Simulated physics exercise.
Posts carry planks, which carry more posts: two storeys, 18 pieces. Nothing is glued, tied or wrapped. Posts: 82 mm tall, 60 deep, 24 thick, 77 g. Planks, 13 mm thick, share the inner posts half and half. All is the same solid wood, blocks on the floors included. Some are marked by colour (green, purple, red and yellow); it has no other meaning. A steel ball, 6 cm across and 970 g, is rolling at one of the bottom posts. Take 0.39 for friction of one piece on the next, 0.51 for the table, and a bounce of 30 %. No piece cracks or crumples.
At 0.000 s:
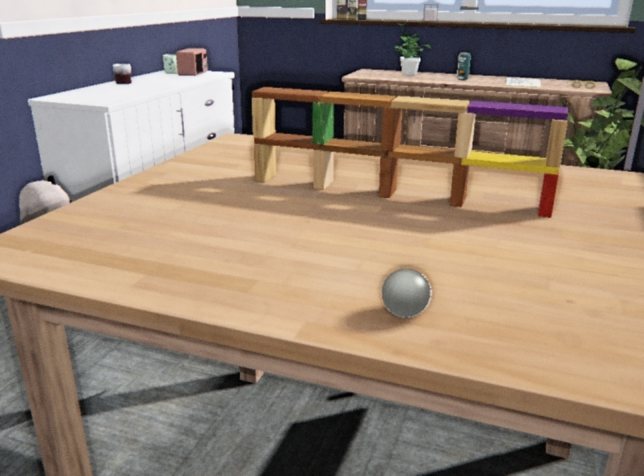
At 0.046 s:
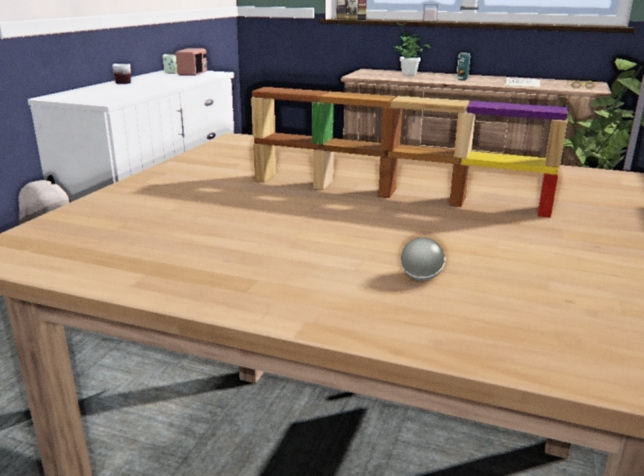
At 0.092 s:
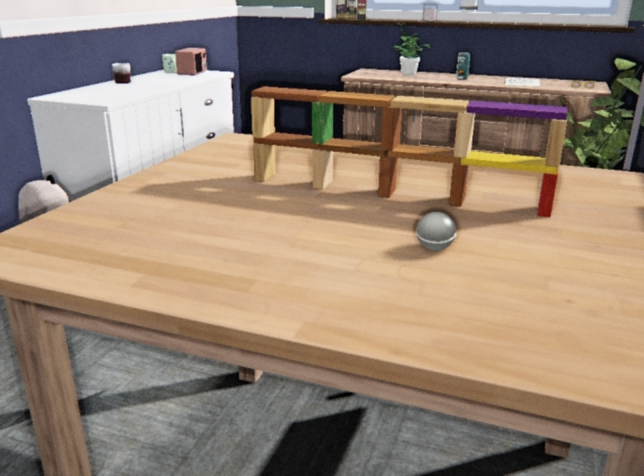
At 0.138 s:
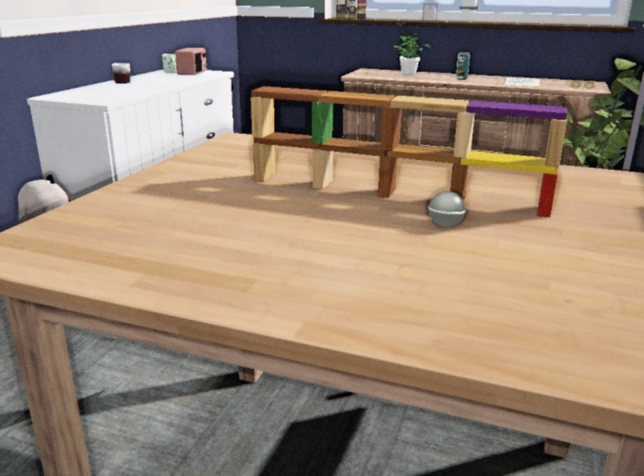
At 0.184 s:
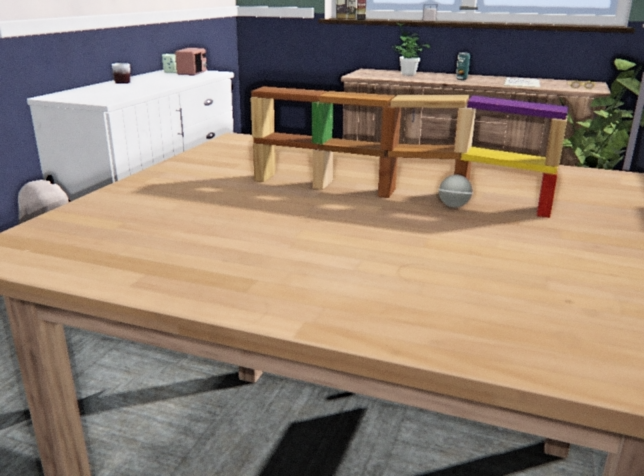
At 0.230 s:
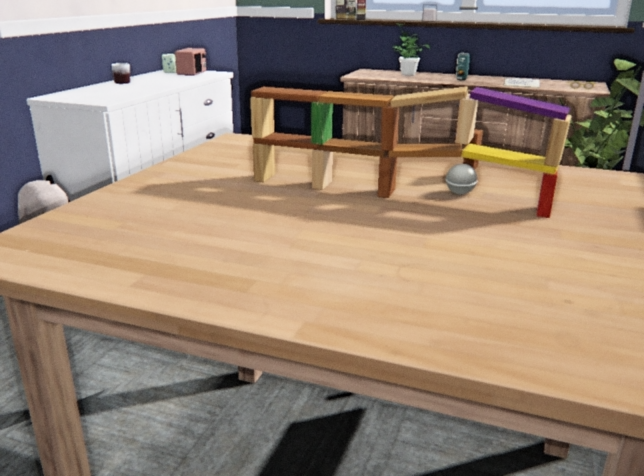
A steel ball rolls away from the viewer across a wooden table and knocks a bottom post of a two-storey block structure backward, and the purple and yellow planks above tilt slightly, along with the neighbouring planks.
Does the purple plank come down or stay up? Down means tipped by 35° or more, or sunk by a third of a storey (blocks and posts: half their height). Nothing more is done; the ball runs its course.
It falls.
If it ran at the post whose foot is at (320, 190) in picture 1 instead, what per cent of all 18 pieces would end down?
In that case 40 per cent.
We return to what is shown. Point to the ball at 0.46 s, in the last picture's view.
Near (483, 142).
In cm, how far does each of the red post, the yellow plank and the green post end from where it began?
Moved: Red 6, yellow 8, green 0.
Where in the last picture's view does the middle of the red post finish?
Near (572, 211).
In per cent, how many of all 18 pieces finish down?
Near 45 per cent.
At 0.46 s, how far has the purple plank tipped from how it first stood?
Some 50°.
Around 0.32 s, ball still moving; 1 of the 18 pieces down; purple plank tipped 12°; yellow plank tipped 22°, 24 mm lower.
Around 0.46 s, ball still moving; 7 of the 18 pieces down; purple plank tipped 49°, 10 cm lower; yellow plank tipped 33°, 37 mm lower.
Around 0.70 s, ball still moving; 8 of the 18 pieces down; purple plank tipped 11°, 16 cm lower; red post on its side.
Finally (1.8 s), ball rolling away; 8 of the 18 pieces down; purple plank tipped 11°, 16 cm lower; red post on its side; yellow plank tipped 10°, 7 cm lower. Seen by the last camera, middles, purple plank near (494, 187), red post near (572, 211).
